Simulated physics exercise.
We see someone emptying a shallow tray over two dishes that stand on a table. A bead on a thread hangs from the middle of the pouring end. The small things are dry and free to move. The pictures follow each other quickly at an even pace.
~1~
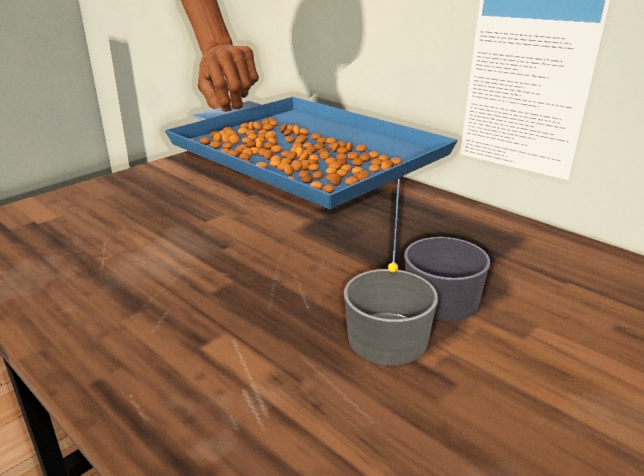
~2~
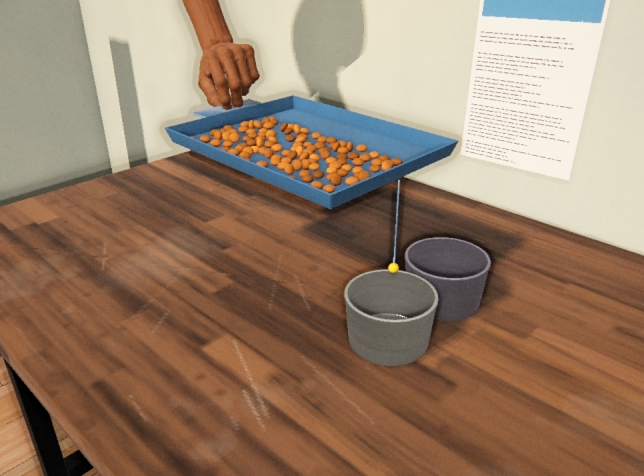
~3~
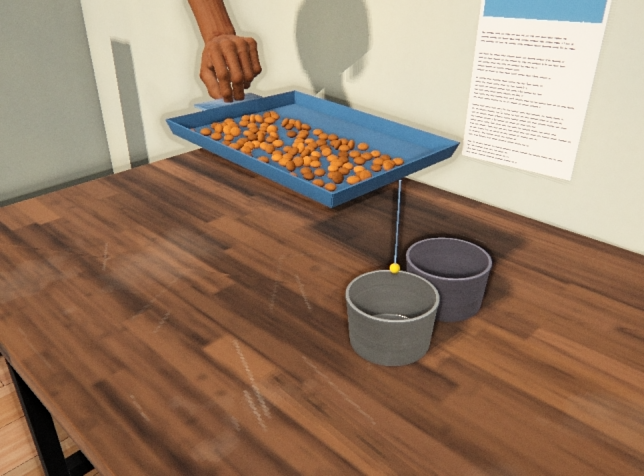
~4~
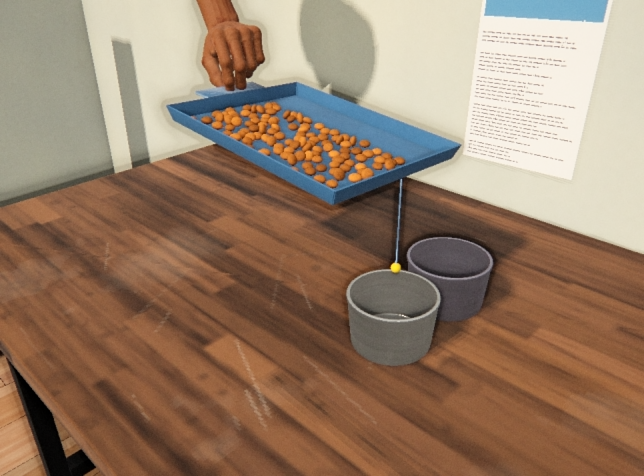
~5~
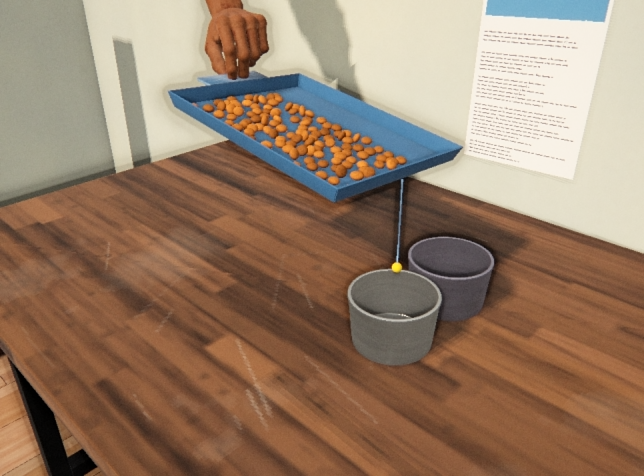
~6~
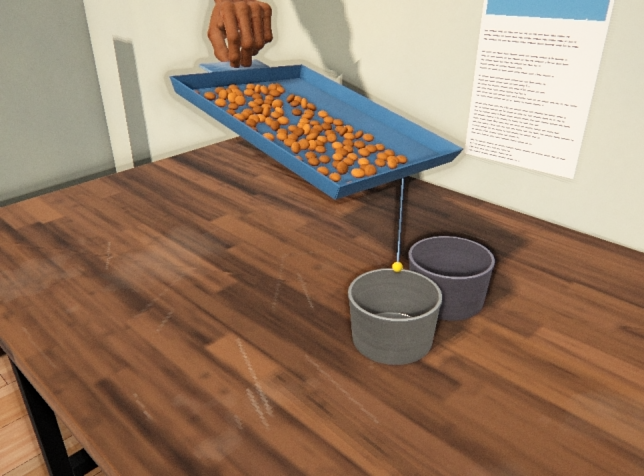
Over two grey dishes on a wooden table, a hand slowly raised the back of a blue tray of small orange-brown bits, tilting it toward its right corner while a yellow bead hung beneath.
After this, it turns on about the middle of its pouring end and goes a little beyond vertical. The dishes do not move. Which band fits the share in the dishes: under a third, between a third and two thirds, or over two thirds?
In the dishes lies more than two thirds of it.
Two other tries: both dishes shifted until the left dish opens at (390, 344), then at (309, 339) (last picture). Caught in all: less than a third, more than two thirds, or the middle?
In turn: Under a third; under a third.
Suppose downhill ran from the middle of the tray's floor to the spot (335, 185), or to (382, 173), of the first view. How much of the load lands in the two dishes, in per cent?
Near 10 % and 40 %.
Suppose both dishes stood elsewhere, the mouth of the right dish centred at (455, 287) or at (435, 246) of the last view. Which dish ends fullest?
First the right dish, then right.
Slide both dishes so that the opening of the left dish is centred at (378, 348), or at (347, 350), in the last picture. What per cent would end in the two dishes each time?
Roughly 10 per cent, and 10 per cent.
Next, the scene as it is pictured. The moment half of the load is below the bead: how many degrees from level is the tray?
Around 95° of tilt.
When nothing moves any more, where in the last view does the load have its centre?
Around (449, 296).
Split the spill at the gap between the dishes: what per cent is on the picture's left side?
About 10 per cent.
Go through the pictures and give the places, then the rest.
The first frame shows corners of the pouring end at (330, 191) and (451, 140), level; middle of the load at (296, 150), bits of cat kibble; left dish at (425, 331); right dish at (480, 290); bead on its thread at (393, 268).
The second frame shows corners of the pouring end at (331, 191) and (451, 140), level; middle of the load at (296, 149).
The third frame shows corners of the pouring end at (332, 190) and (453, 142), tipped barely, lowest at the right corner; middle of the load at (298, 146).
The fourth frame shows corners of the pouring end at (335, 187) and (455, 144), tipped a little, lowest at the right corner; middle of the load at (299, 139).
The fifth frame shows corners of the pouring end at (337, 185) and (456, 146), tipped a little, lowest at the right corner; middle of the load at (301, 133).
The sixth frame shows corners of the pouring end at (339, 182) and (457, 147), tipped a little, lowest at the right corner; middle of the load at (303, 126); left dish at (430, 330); right dish at (484, 289).
Soon, tray tipped steeply; nearly all on the tray; a stray few in the right dish; a small part in the air.
A while on, tray tipped right over; about a third on the tray; a stray few in the left dish; about a third in the right dish; a small part outside both; a small part in the air.
Towards the end, tray tipped past a quarter turn; a small part in the left dish; most in the right dish; about a quarter outside both.
Finally, tray tipped past a quarter turn; a small part in the left dish; most in the right dish; about a quarter outside both.
